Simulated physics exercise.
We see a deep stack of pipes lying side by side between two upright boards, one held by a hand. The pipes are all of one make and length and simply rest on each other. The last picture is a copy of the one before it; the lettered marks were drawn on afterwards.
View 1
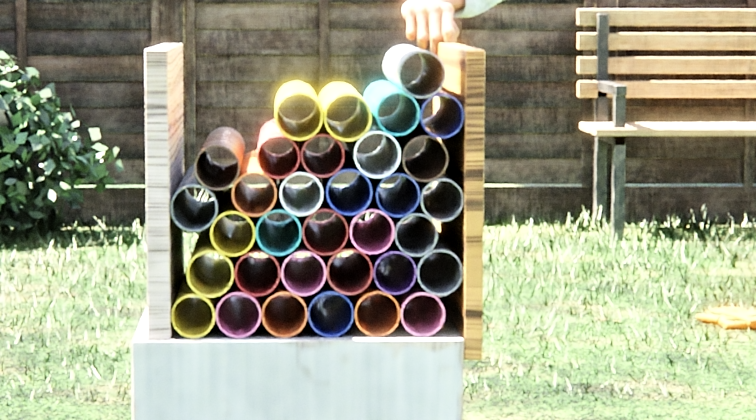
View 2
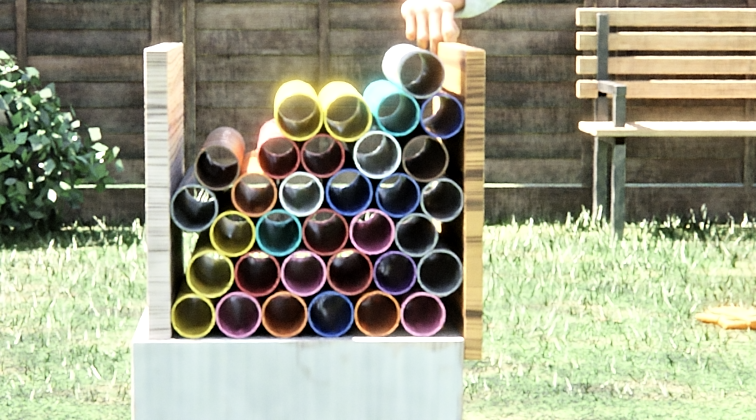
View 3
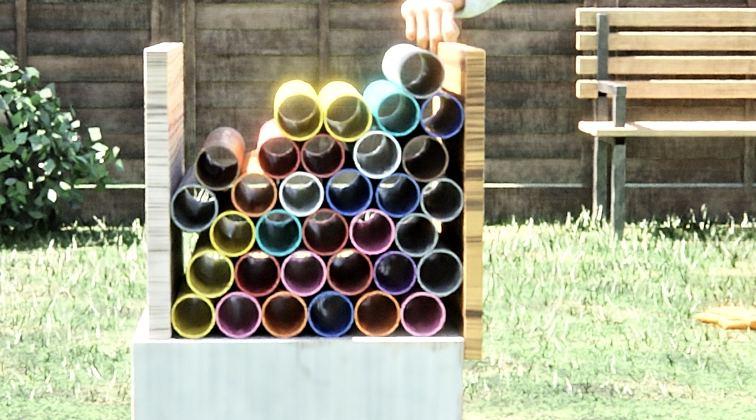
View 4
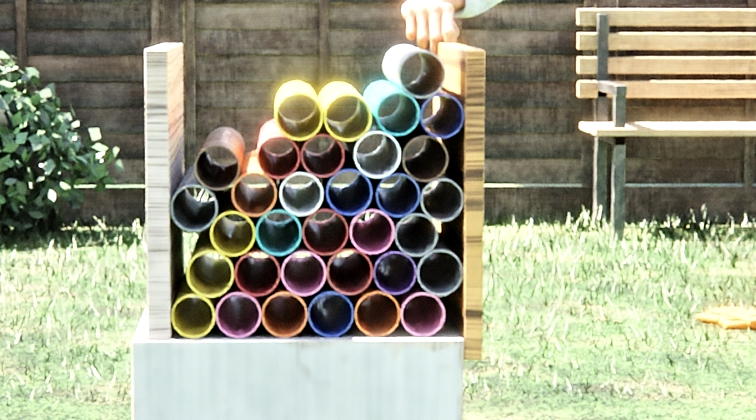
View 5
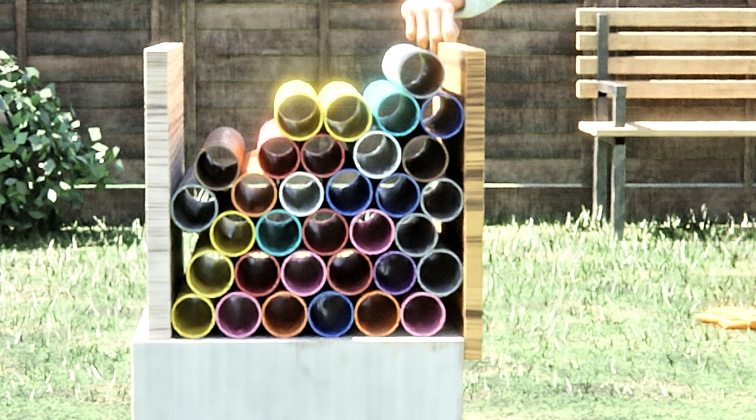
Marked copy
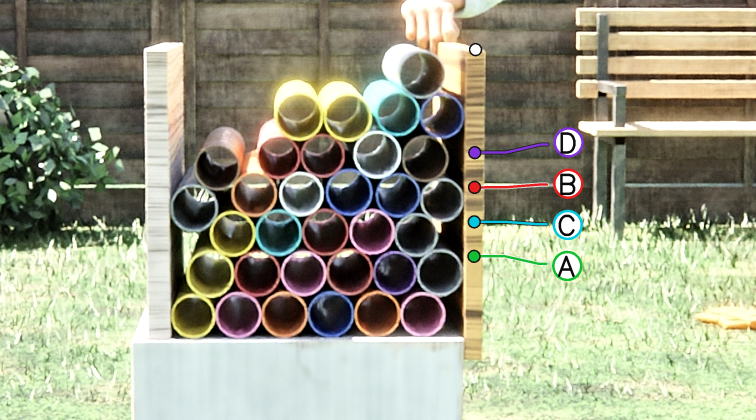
We see colourful pipes stacked on their sides between two upright boards on a pale block, with a hand at the top of the right board. Nothing visibly moves, and the grass, bench and fence behind stay unchanged.
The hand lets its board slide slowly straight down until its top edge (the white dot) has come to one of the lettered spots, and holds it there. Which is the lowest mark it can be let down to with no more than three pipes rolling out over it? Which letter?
It can be let down to C.
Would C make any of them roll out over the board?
Yes.
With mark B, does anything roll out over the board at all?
At B: Yes.
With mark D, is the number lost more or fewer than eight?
At D, fewer than eight.
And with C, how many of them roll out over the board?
It comes to two.
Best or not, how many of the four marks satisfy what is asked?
Three of them.
On the marked copy, A at (474, 256); B at (475, 187); C at (475, 222); D at (475, 153); the white dot at (476, 50).
Taking C. A third of the way, top of the board (464, 125).
Two thirds of the way, top of the board (464, 211).
When it is over, top of the board (464, 221), two out over the board.
As for the rest, A more than three out over the board; B two out over the board; D none out over the board.
